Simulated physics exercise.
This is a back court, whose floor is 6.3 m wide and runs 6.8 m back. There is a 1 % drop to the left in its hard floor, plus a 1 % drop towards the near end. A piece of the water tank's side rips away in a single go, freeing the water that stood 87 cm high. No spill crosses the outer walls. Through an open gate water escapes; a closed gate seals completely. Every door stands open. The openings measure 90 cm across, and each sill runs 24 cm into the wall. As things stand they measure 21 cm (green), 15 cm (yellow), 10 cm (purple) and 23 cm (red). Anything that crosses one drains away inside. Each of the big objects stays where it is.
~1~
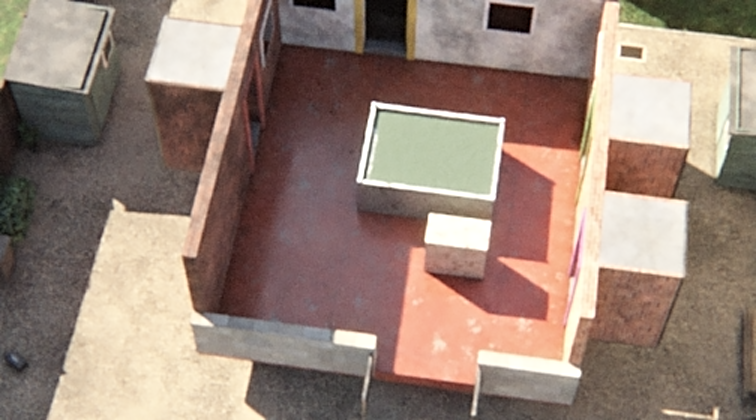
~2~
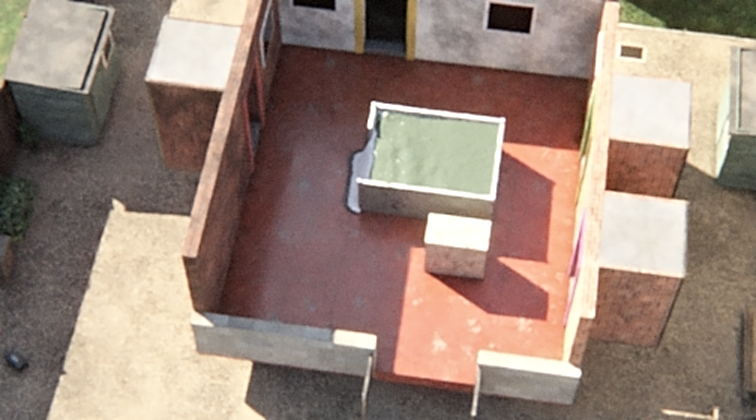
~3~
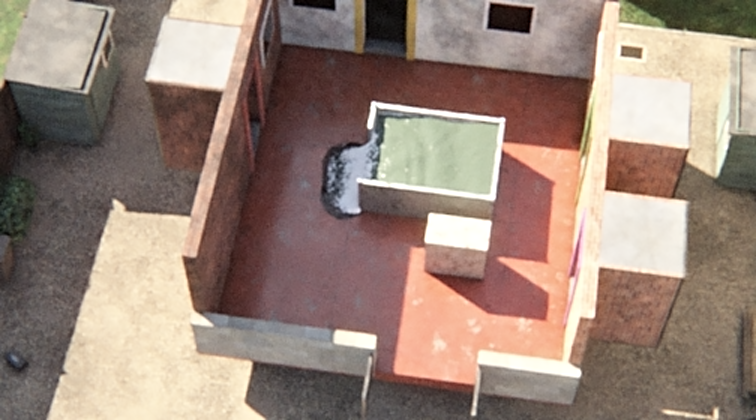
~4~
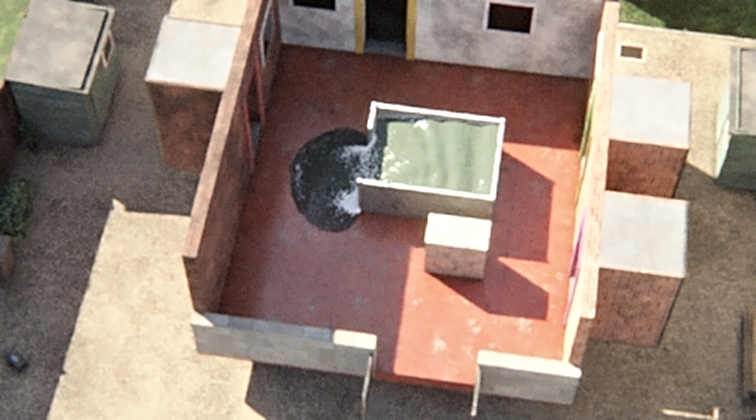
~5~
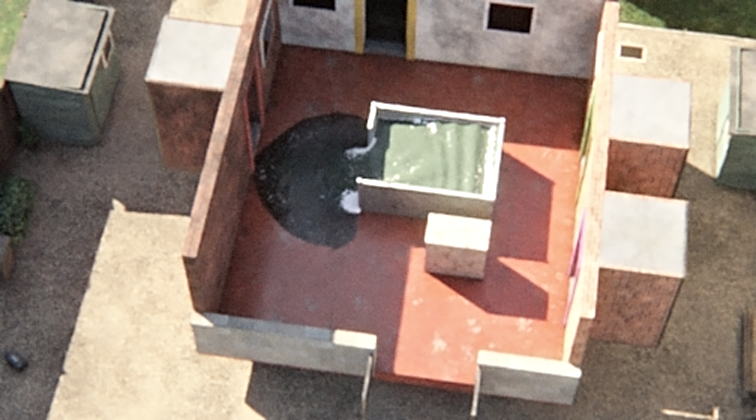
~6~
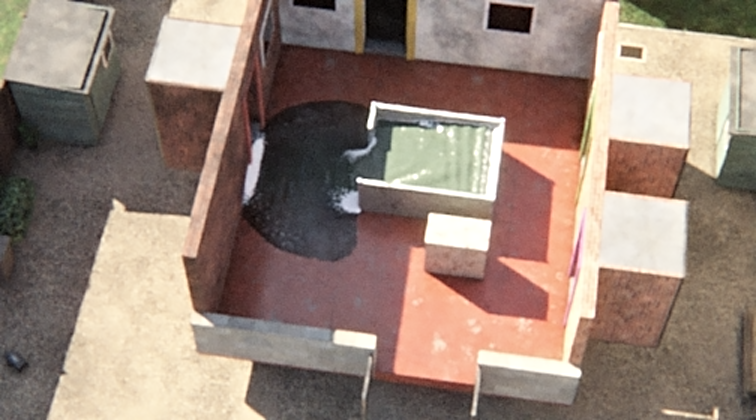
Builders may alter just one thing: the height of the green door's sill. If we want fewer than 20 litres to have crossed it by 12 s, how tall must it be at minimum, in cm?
It needs to be roughly 5.5 cm tall.
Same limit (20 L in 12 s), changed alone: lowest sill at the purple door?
Purple - roughly 11.0 cm.
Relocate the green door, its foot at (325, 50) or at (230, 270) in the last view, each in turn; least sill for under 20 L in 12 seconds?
Minimums: Roughly 19 cm and 18 cm.
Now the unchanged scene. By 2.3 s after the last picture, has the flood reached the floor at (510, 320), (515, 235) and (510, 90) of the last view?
First bone-dry, second bone-dry, third bone-dry.
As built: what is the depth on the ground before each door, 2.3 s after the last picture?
In cm - green: 0, yellow: 9, purple: 0, red: 31.
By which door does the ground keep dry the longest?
Last in order comes the green door.
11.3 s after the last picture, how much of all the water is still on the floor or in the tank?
Close to 84 per cent is still present.
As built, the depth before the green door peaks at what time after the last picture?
Peak: Close to 5.0 s.
Then, 0.7 s after the last picture water covers 25 % of the floor, deepest (50 cm) near (258, 188); it has not reached the green door.
Then, 2.3 s after the last picture water covers 40 % of the floor, deepest (44 cm) near (215, 327); it has not reached the green door.
Then, 11.3 s after the last picture water covers 95 % of the floor, deepest (13 cm) near (213, 336); 7 cm at the green door, 0 litres in over its 21 cm sill.
At the green door as built, the water peaked near 11 cm, 5.1 s after the last picture.
With a sill of 5 cm, 27 litres would have come in within the 12 s; with 6.5 cm, 11 litres. So under 20 litres takes about 5.5 cm.
